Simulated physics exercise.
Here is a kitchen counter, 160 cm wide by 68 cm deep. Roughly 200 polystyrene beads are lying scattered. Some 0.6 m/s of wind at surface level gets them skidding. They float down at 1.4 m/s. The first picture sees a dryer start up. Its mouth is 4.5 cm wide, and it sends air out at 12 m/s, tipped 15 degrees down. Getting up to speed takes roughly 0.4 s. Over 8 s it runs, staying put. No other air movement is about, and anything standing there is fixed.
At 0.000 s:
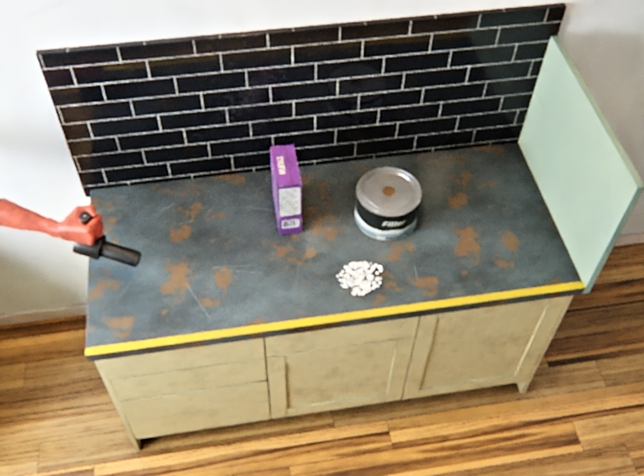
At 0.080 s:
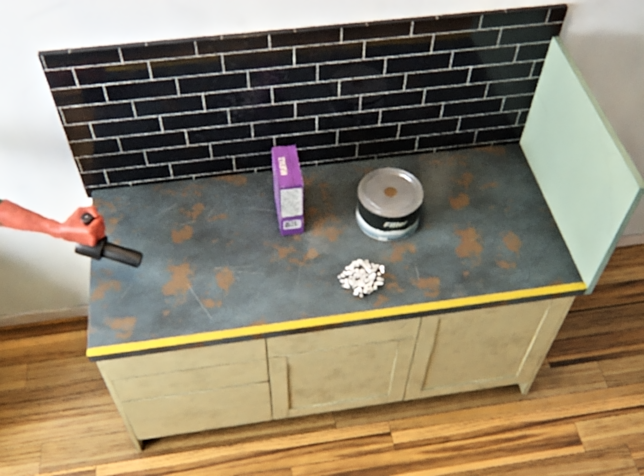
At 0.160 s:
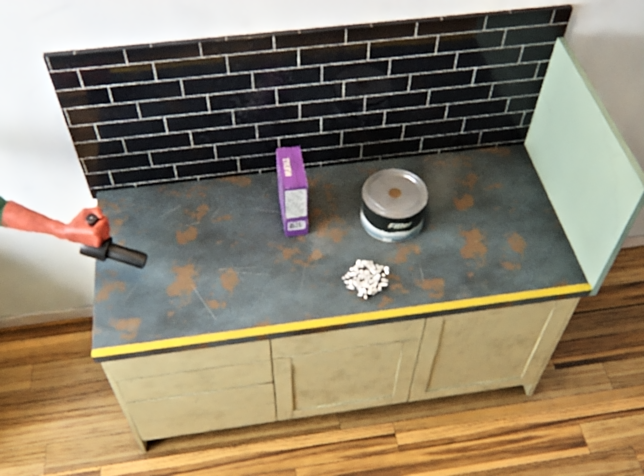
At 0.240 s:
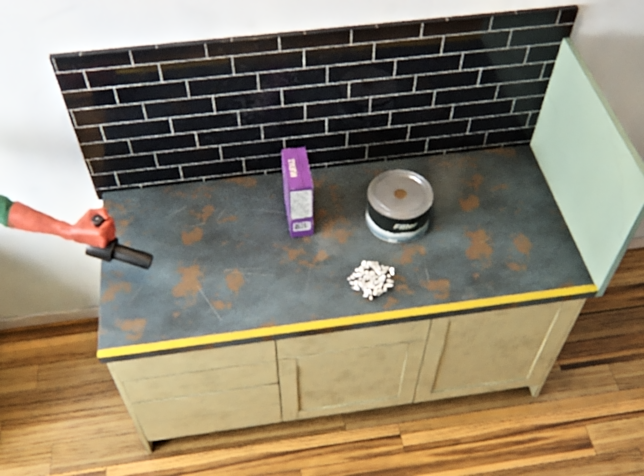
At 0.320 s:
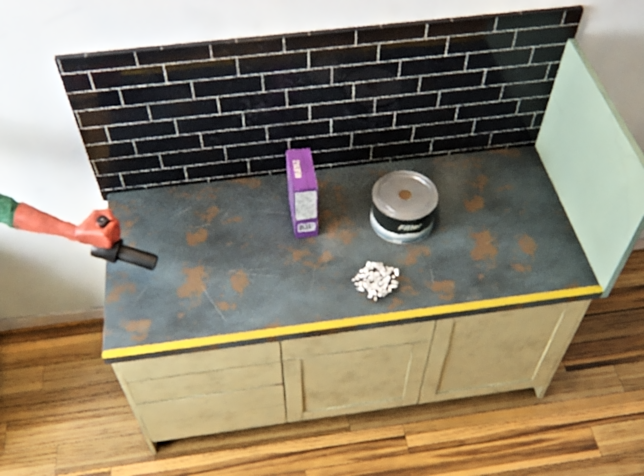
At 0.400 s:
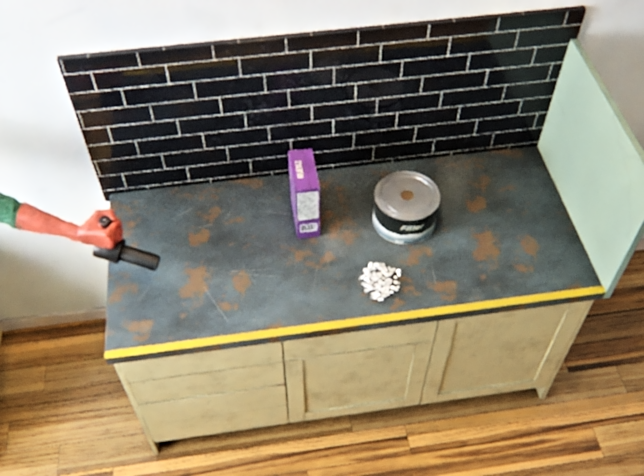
The camera looks down from the front on a kitchen counter with a black tiled backsplash, above a wooden floor. A reddish hand holds a black dryer at the left, a purple carton and a large silver-and-black tin stand mid-counter, and white beads lie near the yellow front edge. The view drifts slightly left, bringing a green sleeve into sight, while the hand stays put and the beads barely stir.
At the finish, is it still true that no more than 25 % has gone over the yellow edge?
No, more than that has gone.
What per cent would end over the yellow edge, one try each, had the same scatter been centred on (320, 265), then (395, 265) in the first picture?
5 %, 40 %.
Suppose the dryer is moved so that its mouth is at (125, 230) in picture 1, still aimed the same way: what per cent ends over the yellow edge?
90 per cent.
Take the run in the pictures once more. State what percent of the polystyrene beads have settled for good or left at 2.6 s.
Estimated share: Near 50 %.
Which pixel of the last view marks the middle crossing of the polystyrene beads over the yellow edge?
The middle of the crossings lies near (554, 299) in the last picture.
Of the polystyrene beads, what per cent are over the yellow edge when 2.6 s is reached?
Close to 50 %.
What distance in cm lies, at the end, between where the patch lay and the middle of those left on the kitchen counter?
55 cm.
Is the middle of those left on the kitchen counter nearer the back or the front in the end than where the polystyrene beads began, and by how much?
The middle sits nearer the rear edge now, some 50 cm away from where it began.
After 1.6 s the count stands so, 43 % are over the yellow edge; the middle of those still in play is near (571, 227).
After 2.6 s the count stands so, 50 % are over the yellow edge; the middle of those still in play is near (538, 149).
After 4.4 s the count stands so, 54 % are over the yellow edge; the middle of those still in play is near (539, 150).
After 8.0 s, at the end, 56 % are over the yellow edge; the middle of those still in play is near (396, 165).
